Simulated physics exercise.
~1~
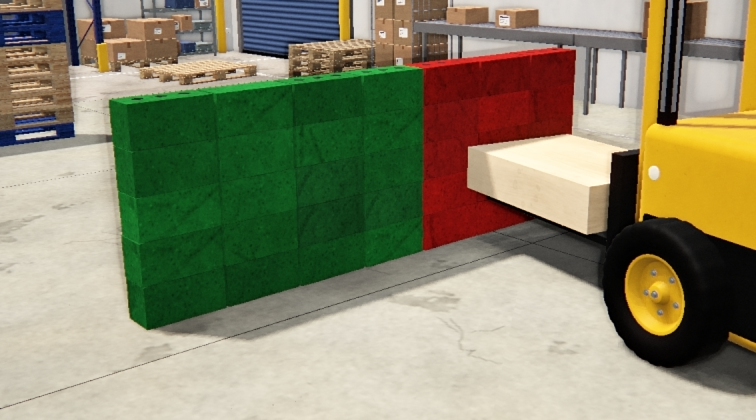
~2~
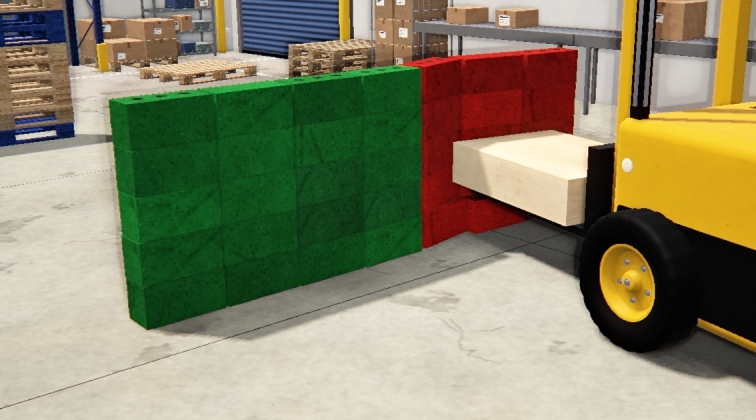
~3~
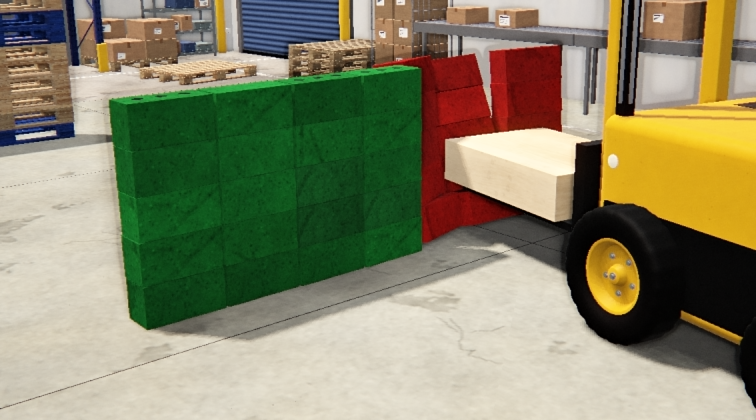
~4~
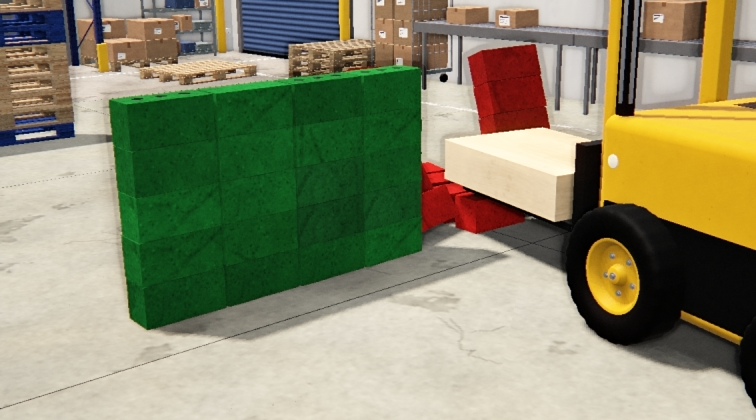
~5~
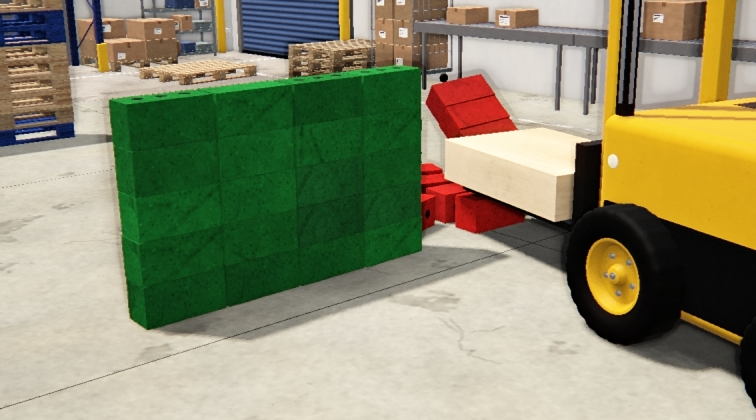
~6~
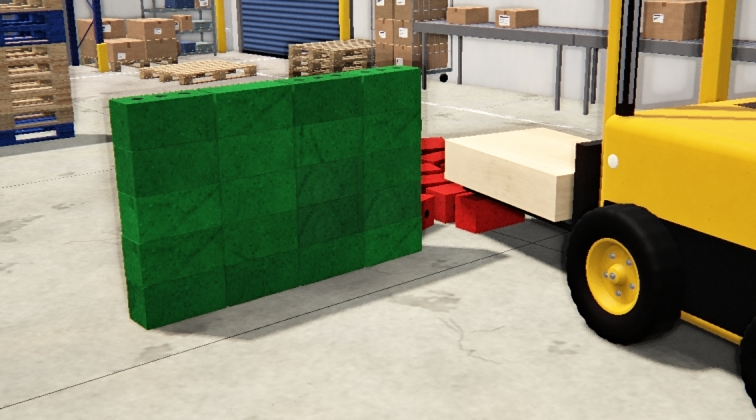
A wall of green and red blocks stood in a warehouse as a yellow forklift pushed a pale box into the red end and stopped; the red columns buckled, tipped and collapsed into a low heap, while the green part stayed standing.
